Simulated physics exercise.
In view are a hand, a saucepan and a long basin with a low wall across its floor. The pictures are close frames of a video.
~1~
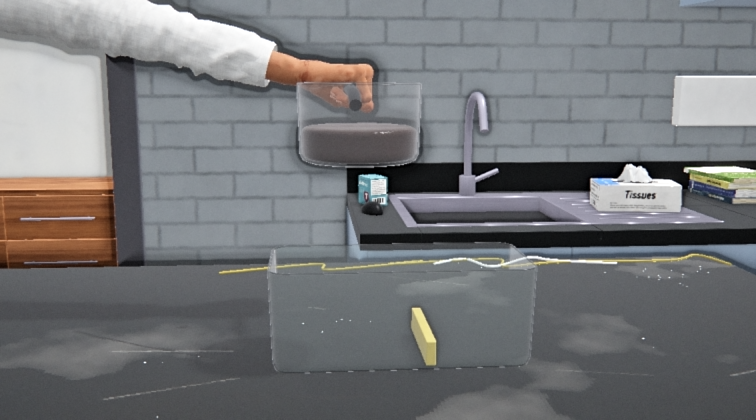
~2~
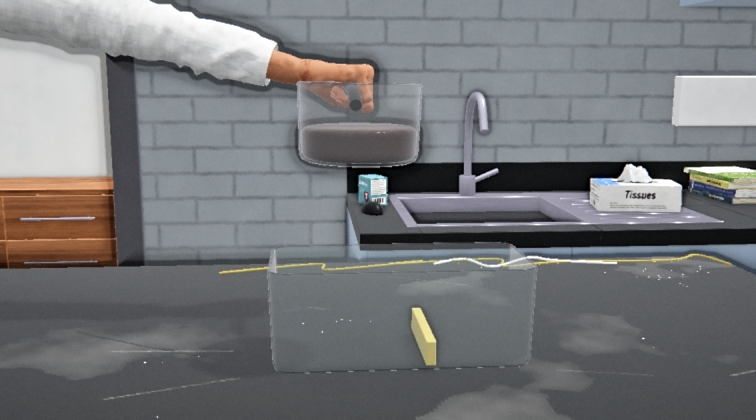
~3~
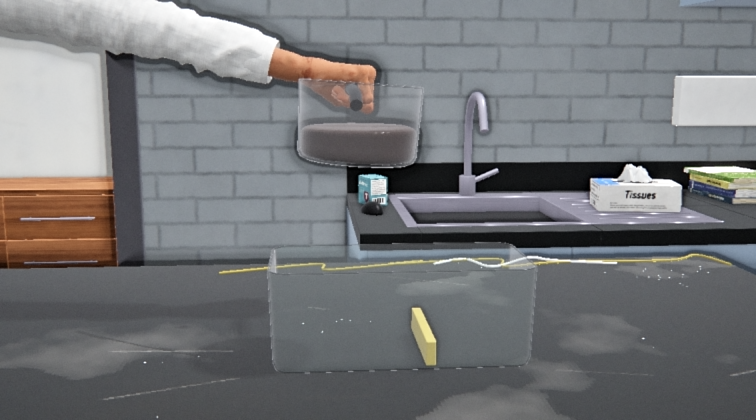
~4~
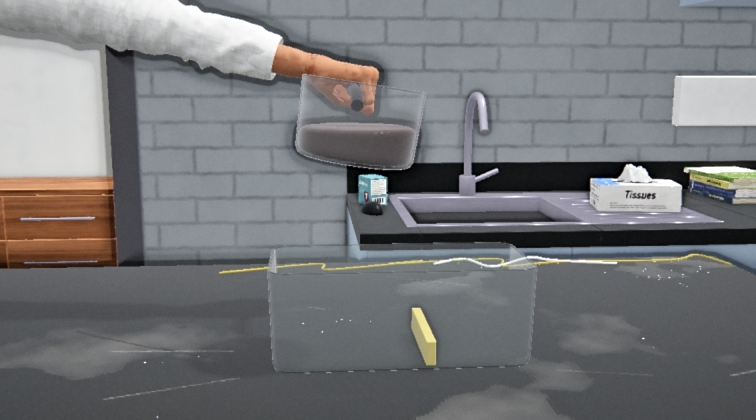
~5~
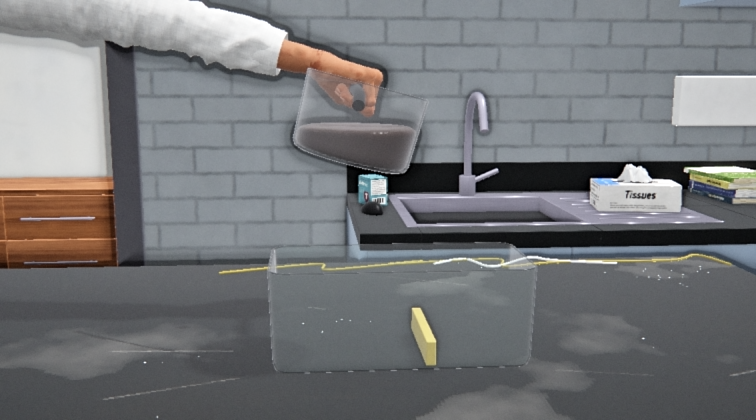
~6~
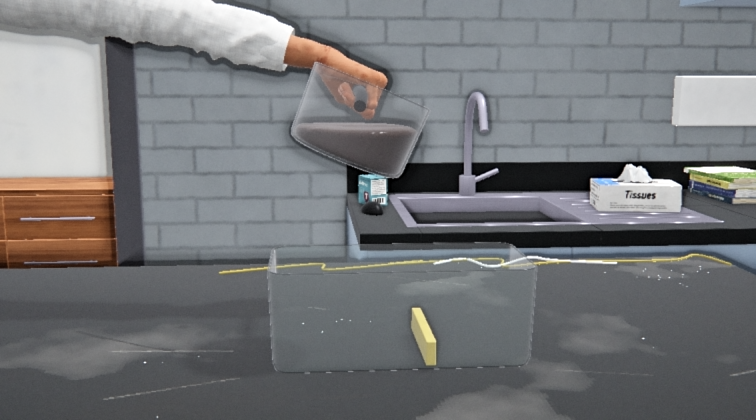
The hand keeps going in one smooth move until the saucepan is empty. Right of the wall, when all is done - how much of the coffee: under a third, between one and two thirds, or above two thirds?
Tops two thirds.
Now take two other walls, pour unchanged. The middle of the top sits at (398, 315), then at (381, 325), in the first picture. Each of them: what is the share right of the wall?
In order, 95 and 95 in a hundred.
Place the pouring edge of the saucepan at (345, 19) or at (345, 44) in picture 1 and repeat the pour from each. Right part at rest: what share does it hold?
Estimate, first then second: 20 per cent and 10 per cent.
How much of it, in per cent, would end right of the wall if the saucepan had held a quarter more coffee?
75 %.
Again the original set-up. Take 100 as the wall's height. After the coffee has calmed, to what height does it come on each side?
The left reaches some 10 %, the right about 100 %.
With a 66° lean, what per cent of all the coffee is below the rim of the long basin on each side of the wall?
Left side around 0 per cent; right side around 0 per cent.
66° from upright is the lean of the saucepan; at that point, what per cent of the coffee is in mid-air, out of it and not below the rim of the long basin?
About 15 %.
A moment on, the saucepan is tipped part way and 81 per cent is still to pour, 0 is left of the wall and 2 right of it.
Next, the saucepan is tipped on its side and 31 per cent is still to pour, 2 is left of the wall and 46 right of it.
Then the saucepan is tipped on its side and 6 per cent is still to pour, 10 is left of the wall and 78 right of it.
Later the saucepan is tipped on its side and 1 per cent is still to pour, 12 is left of the wall and 86 right of it.
At rest 13 per cent lies left of the wall, 86 right of it and 1 outside.
